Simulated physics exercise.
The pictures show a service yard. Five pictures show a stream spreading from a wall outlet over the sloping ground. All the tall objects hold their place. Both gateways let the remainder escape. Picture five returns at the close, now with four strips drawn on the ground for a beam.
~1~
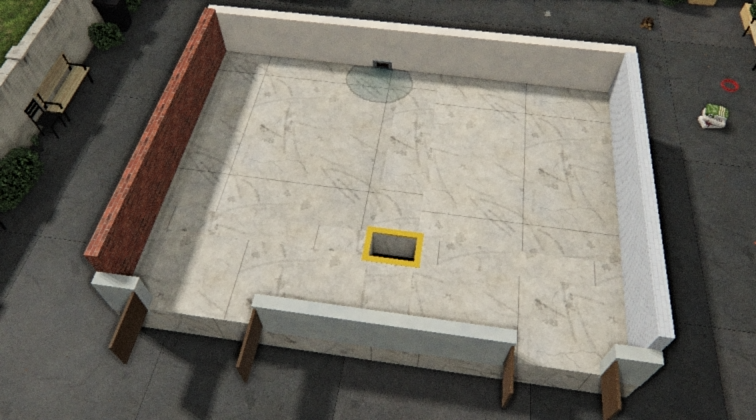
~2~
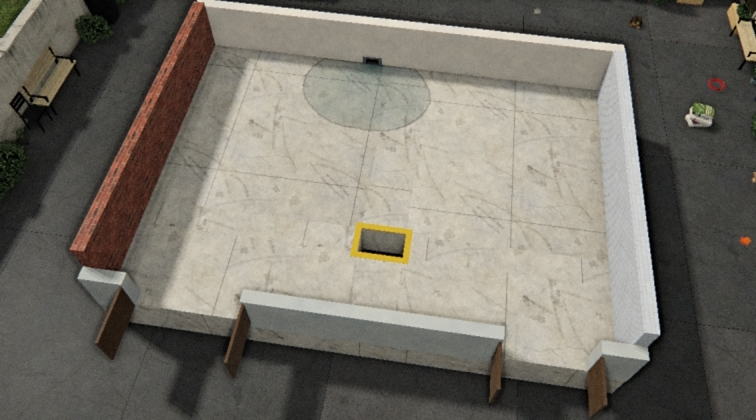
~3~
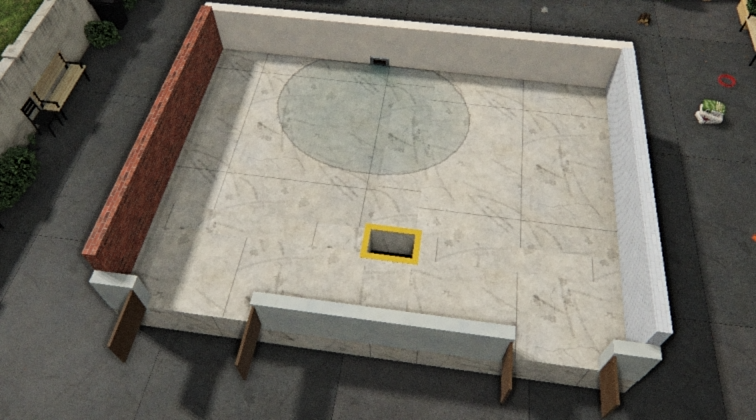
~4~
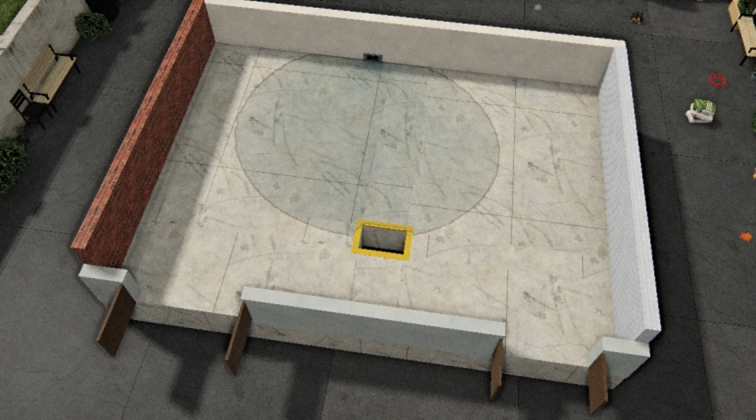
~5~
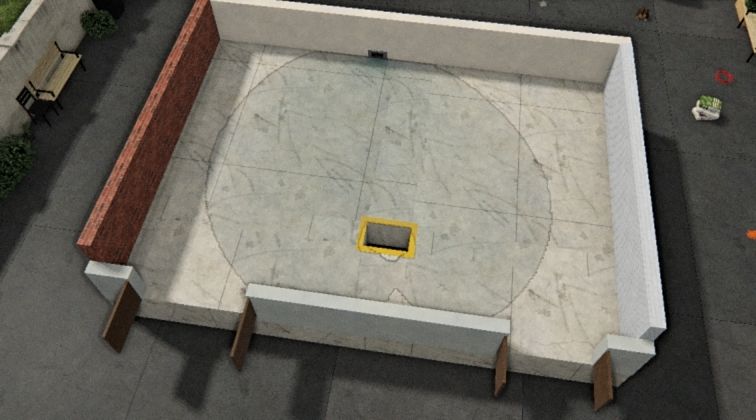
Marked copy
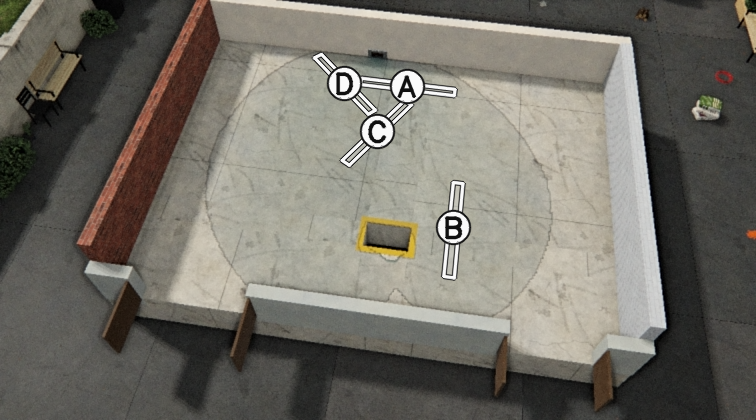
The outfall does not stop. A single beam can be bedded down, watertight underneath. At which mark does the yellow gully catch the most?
Take B.
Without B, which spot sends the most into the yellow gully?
D.
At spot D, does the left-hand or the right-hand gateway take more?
More leaves on the right.
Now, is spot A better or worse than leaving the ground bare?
Worse.
In white, A from (360, 81) to (454, 92); B from (449, 277) to (458, 183); C from (345, 162) to (407, 102); D from (318, 56) to (371, 112).
For spot A, about 6 % of the stream goes into the yellow gully, about 93 % out by the gates.
For spot B, about 27 % of the stream goes into the yellow gully, about 73 % out by the gates.
For spot C, about 7 % of the stream goes into the yellow gully, about 93 % out by the gates.
For spot D, about 16 % of the stream goes into the yellow gully, about 82 % out by the gates.
